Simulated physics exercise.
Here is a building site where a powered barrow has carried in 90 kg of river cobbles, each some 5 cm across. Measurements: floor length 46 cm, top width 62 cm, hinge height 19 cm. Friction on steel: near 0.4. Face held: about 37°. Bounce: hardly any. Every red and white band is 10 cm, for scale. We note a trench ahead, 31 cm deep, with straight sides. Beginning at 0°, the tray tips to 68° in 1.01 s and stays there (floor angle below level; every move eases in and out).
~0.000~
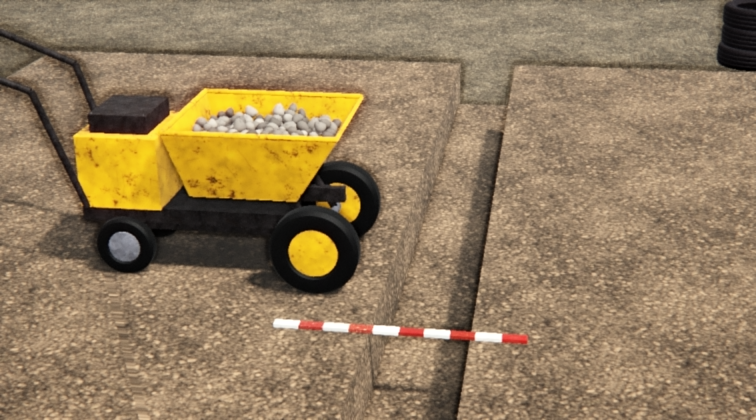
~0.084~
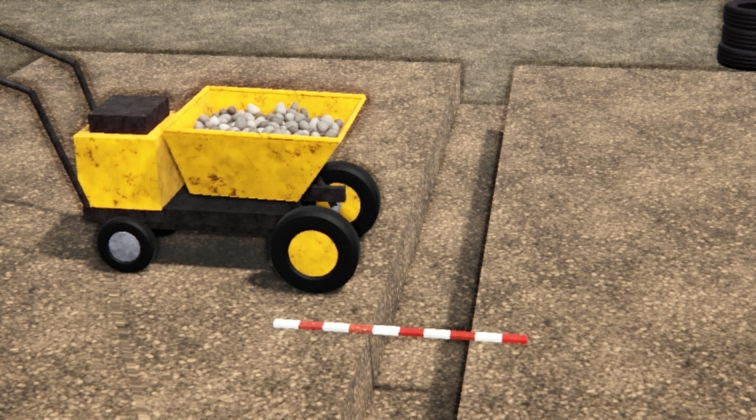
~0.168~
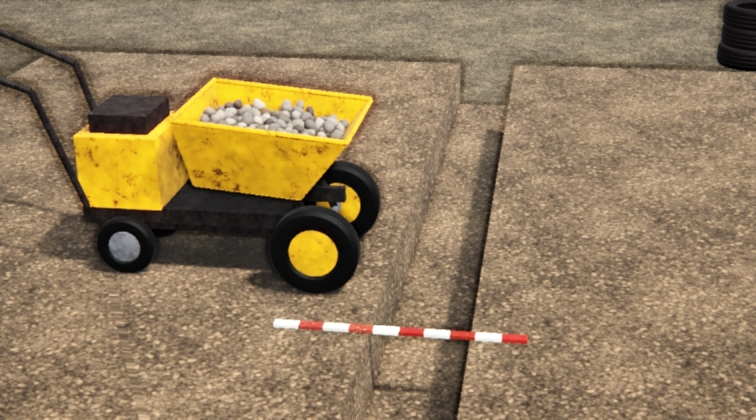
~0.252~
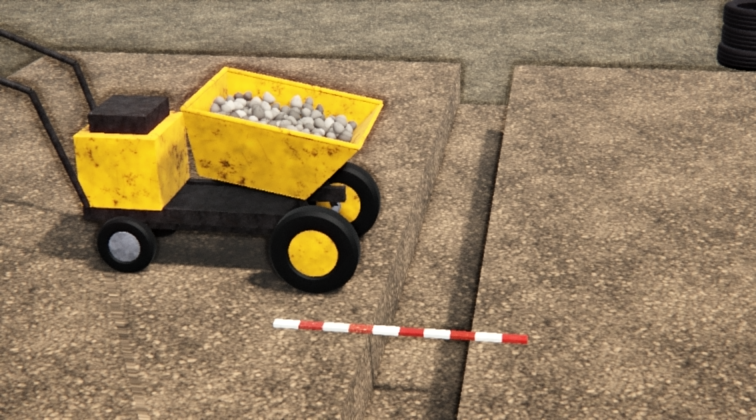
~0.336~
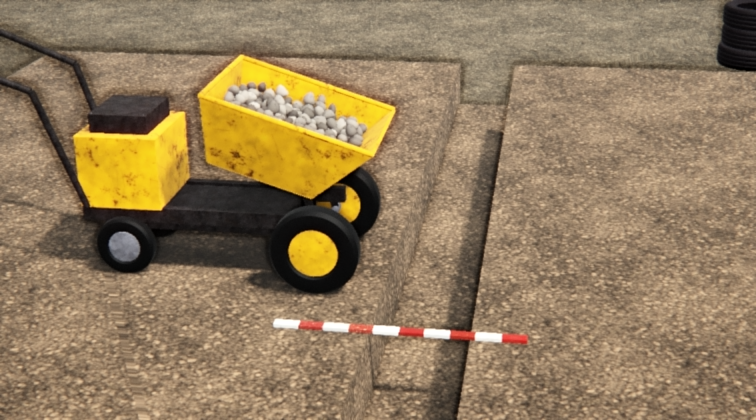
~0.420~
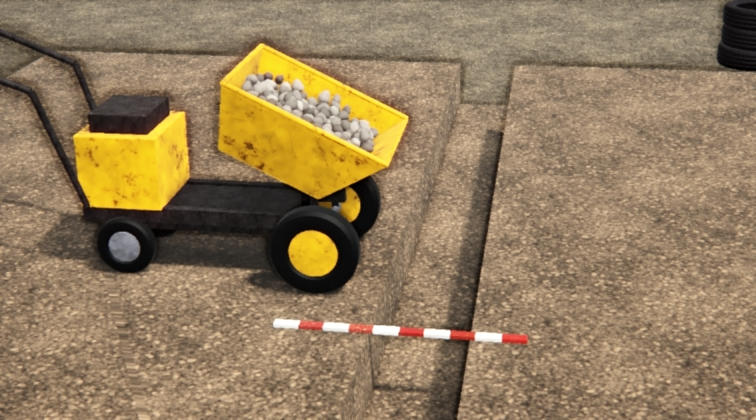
A yellow tray of grey stones tilts steadily toward the right on a wheeled barrow.
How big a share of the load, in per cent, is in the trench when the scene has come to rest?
A share of about 58 percent.
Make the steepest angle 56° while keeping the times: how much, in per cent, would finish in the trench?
Roughly 25%.
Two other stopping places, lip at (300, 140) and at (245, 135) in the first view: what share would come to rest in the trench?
Near 85 then near 75 percent.
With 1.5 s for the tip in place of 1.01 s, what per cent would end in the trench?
Something close to 60 per cent.
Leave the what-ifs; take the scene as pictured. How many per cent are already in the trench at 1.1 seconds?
About 10 per cent by then.
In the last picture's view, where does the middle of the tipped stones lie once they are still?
At about pixel (472, 309) in the last view.
After 0.8 s the floor is at 58°; 100 % in the tray; the foremost stones are at (420, 188).
After 1.1 s the floor is at 68°; 78 % in the tray, 11 % in the trench, 11 % past the trench; the foremost stones are at (523, 278).
After 1.5 s the floor is at 68°; 43 % in the tray, 20 % in the trench, 37 % past the trench; the foremost stones are at (604, 274).
After 3.4 s the floor is at 68°; 4 % in the tray, 58 % in the trench, 38 % past the trench; the foremost stones are at (669, 262).
